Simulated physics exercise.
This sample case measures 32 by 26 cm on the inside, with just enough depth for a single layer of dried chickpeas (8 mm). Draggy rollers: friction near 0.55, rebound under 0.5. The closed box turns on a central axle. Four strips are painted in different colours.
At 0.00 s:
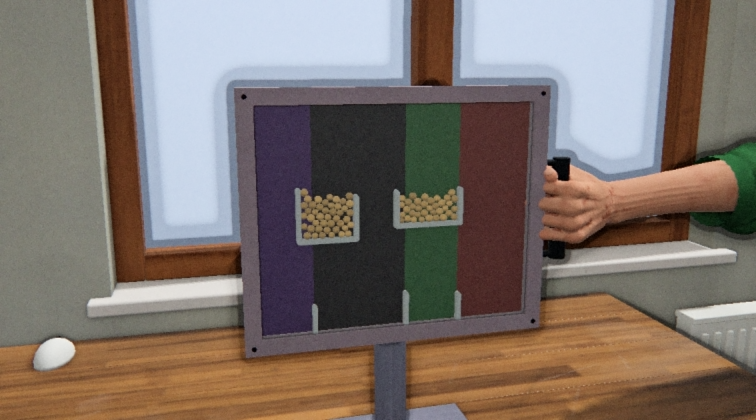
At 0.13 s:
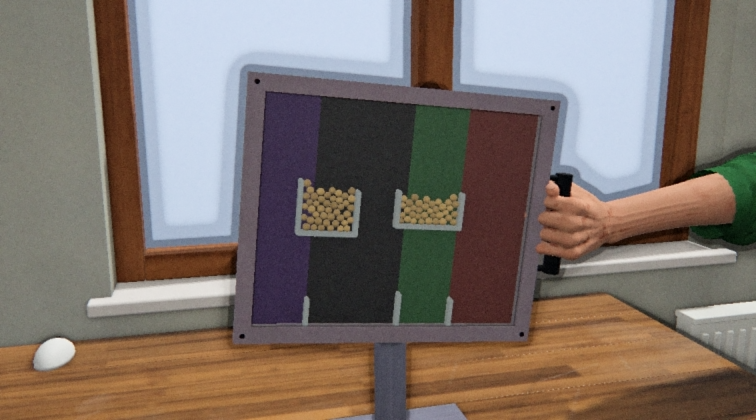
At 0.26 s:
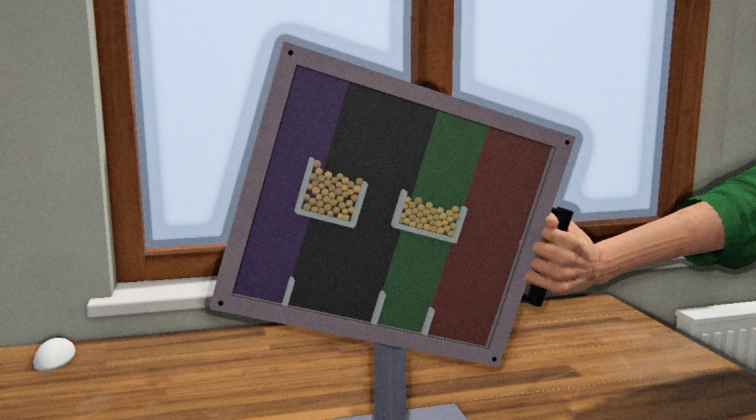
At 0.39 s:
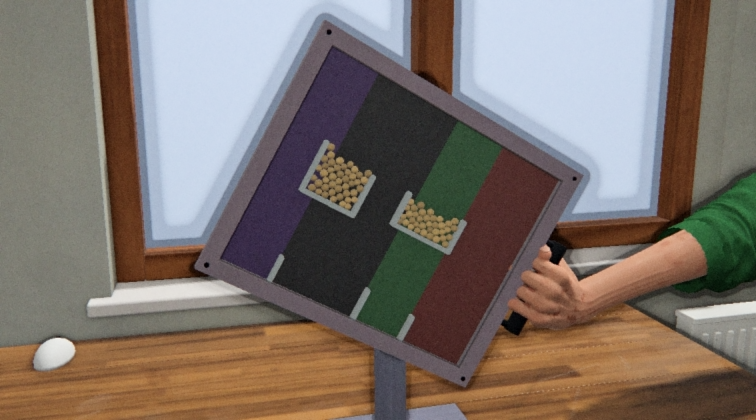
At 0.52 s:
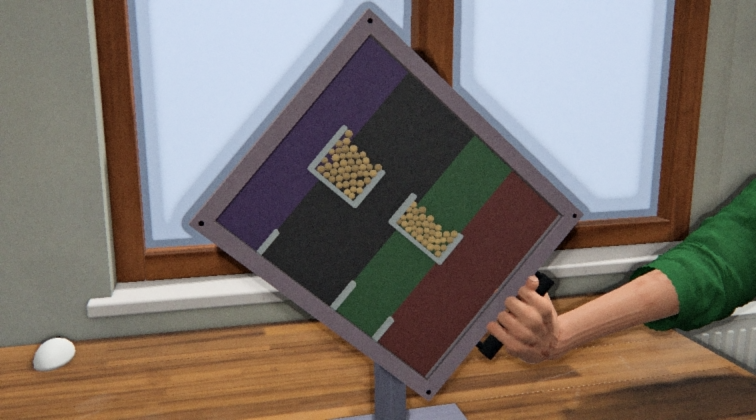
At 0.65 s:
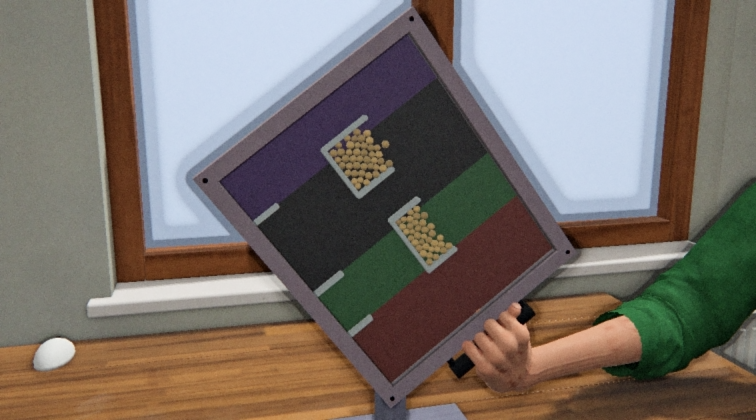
In front of a window, a hand turns a striped case of small balls clockwise.
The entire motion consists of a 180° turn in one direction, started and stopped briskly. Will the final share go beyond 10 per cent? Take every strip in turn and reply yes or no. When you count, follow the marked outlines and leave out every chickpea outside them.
In turn: Red strip yes, purple strip no, green strip yes, black strip no.
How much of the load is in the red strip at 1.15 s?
Around 25 percent of the load.
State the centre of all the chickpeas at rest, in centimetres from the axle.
Left: About 11 cm; below: About 11 cm.
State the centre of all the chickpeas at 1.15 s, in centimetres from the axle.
Right by about 3 cm and below by about 3 cm.
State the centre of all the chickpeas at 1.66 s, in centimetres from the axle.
The middle sits around 3 cm left of it and 15 cm below it.
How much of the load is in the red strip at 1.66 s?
Share: Near 85 %.
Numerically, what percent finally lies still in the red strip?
That comes to near 85 percent.
After 1.15 s, it stands 99° clockwise; the chickpeas' middle is 3 cm right of and 3 cm below the centre; red 25 %, green 35 %, black 40 %.
After 1.66 s, it stands 146° clockwise; the chickpeas' middle is 3 cm left of and 15 cm below the centre; red 85 %, green 10 %, black 5 %.
After 2.10 s, it stands 180° clockwise; the chickpeas' middle is 11 cm left of and 10 cm below the centre; red 85 %, green 15 %.
At rest by 3.1 s, it stands 180° clockwise; red 85 %, purple 0 %, green 15 %, black 0 %.
